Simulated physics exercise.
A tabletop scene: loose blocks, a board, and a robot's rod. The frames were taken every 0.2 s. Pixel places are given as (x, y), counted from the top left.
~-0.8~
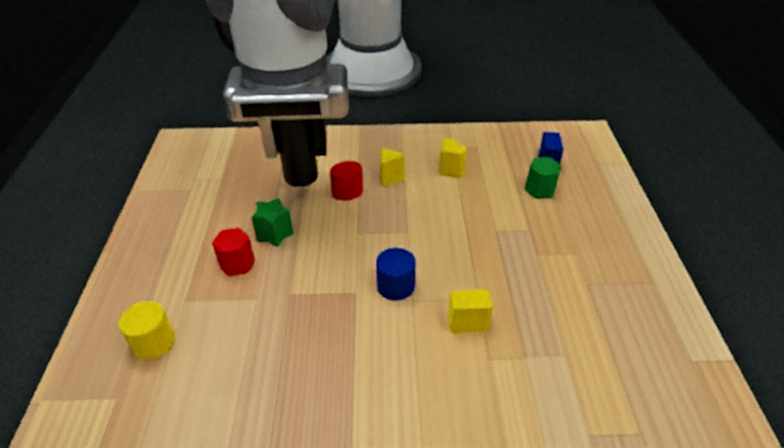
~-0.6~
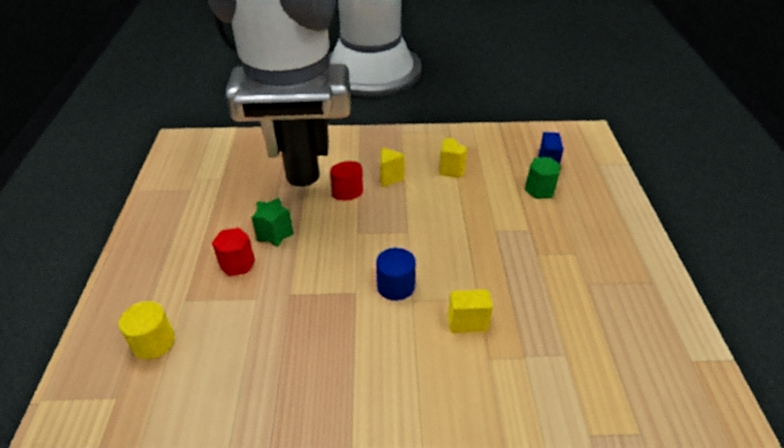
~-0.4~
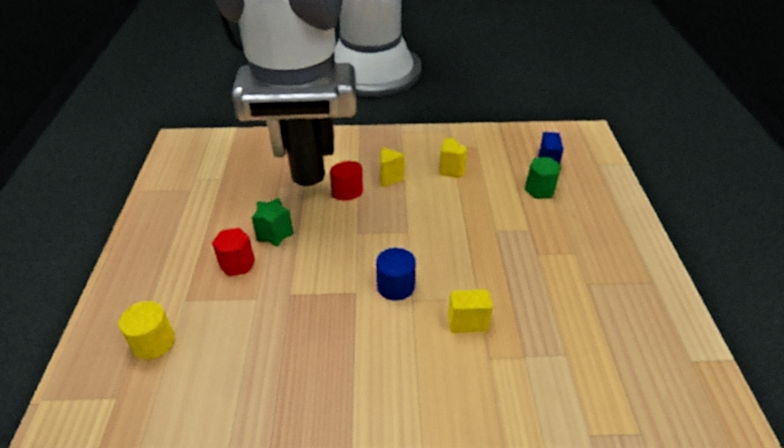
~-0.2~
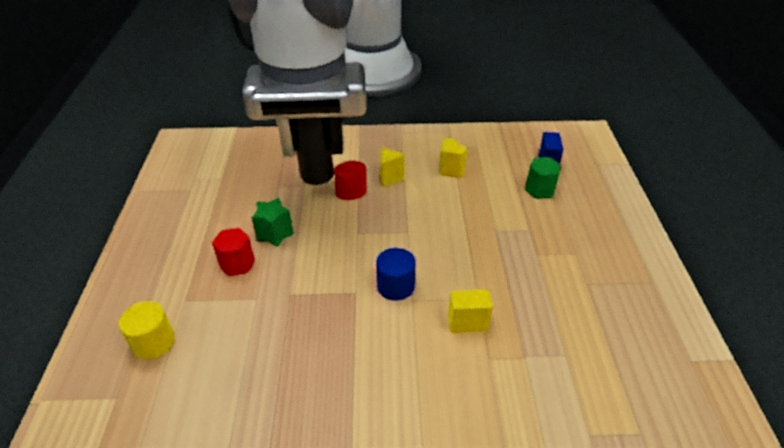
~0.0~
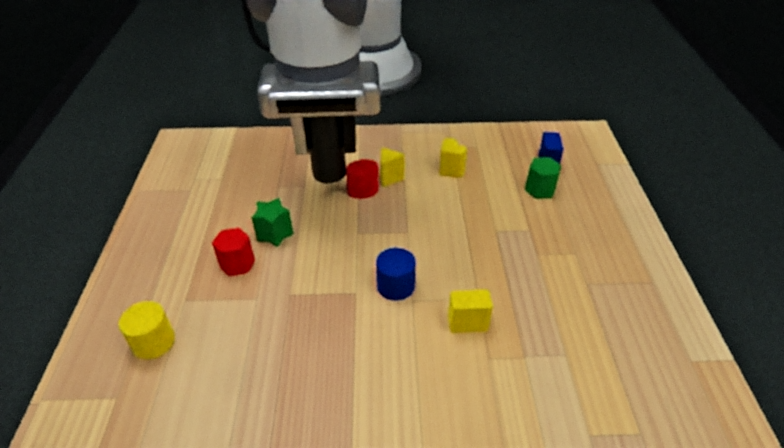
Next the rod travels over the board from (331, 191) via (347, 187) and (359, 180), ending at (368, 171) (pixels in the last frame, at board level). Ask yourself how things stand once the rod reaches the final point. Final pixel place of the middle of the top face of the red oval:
Most likely (390, 163).
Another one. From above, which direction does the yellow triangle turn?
The block turns counter-clockwise.
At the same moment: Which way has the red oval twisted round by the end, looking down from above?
The twist is clockwise.
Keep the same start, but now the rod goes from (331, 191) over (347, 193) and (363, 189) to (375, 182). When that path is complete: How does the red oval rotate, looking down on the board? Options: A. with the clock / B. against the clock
I'll go with A - with the clock.
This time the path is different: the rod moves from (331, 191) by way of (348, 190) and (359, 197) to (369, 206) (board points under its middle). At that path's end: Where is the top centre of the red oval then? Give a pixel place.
Its top middle is near (398, 173).
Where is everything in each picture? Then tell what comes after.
Rod tip at (301, 176); block tops, green star at (270, 209); red oval at (346, 168); yellow triangle at (390, 155), in the first picture.
Rod at (303, 176); blocks unchanged, in the second picture.
Rod at (308, 176); blocks unchanged, in the third picture.
Rod at (317, 175); red oval at (350, 168), in the fourth picture.
Rod at (330, 173); green star at (270, 209); red oval at (362, 167); yellow triangle at (390, 155), in the fifth picture.
The first path, step by step. Halfway along, rod at (353, 166); red oval at (384, 165), turned 30° clockwise; yellow triangle at (400, 155), turned 60° anticlockwise.
At the end, rod at (367, 154); green star in place; red oval at (390, 163), turned 60° clockwise; yellow triangle at (405, 153), turned 65° anticlockwise.
